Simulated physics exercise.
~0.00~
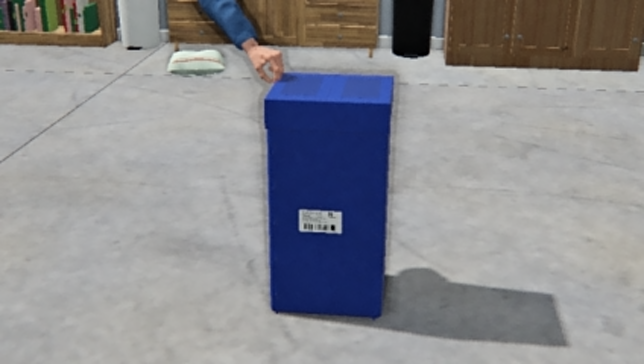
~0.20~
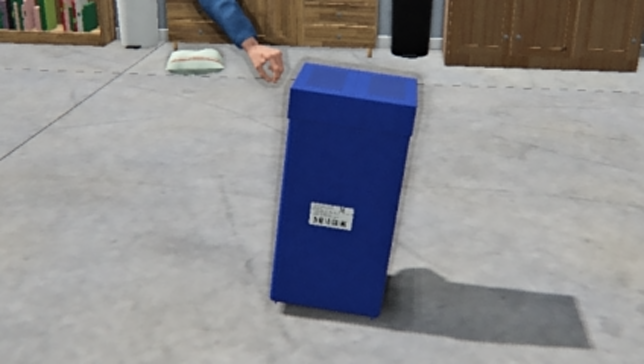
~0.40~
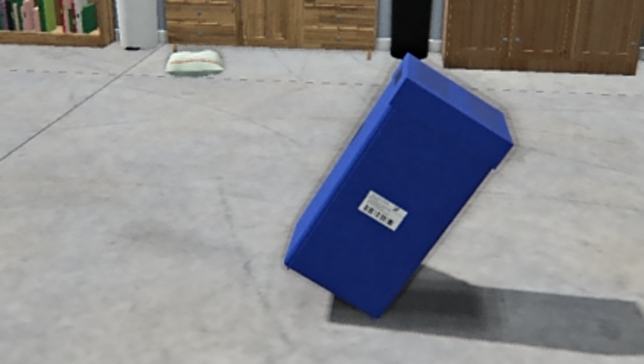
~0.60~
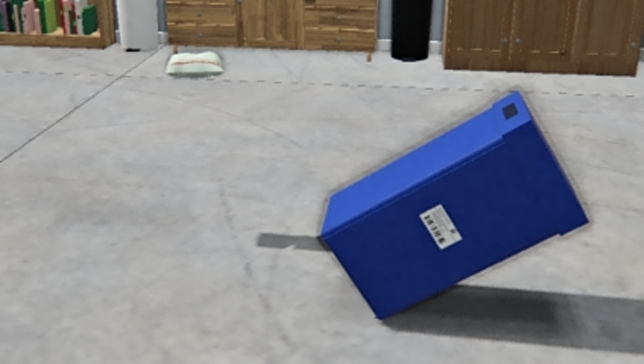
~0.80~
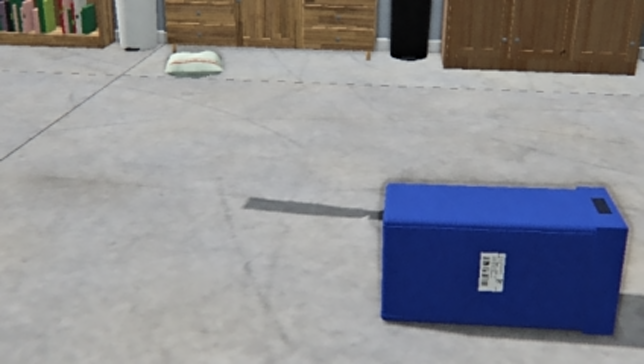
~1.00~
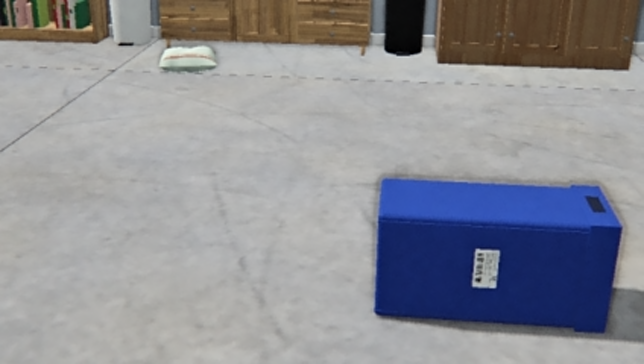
A tall blue tote standing on a concrete floor got a quick shove near its top from a hand, which then drew back as the tote leaned to the right, tipped farther and farther, and toppled over, ending up still on its side.
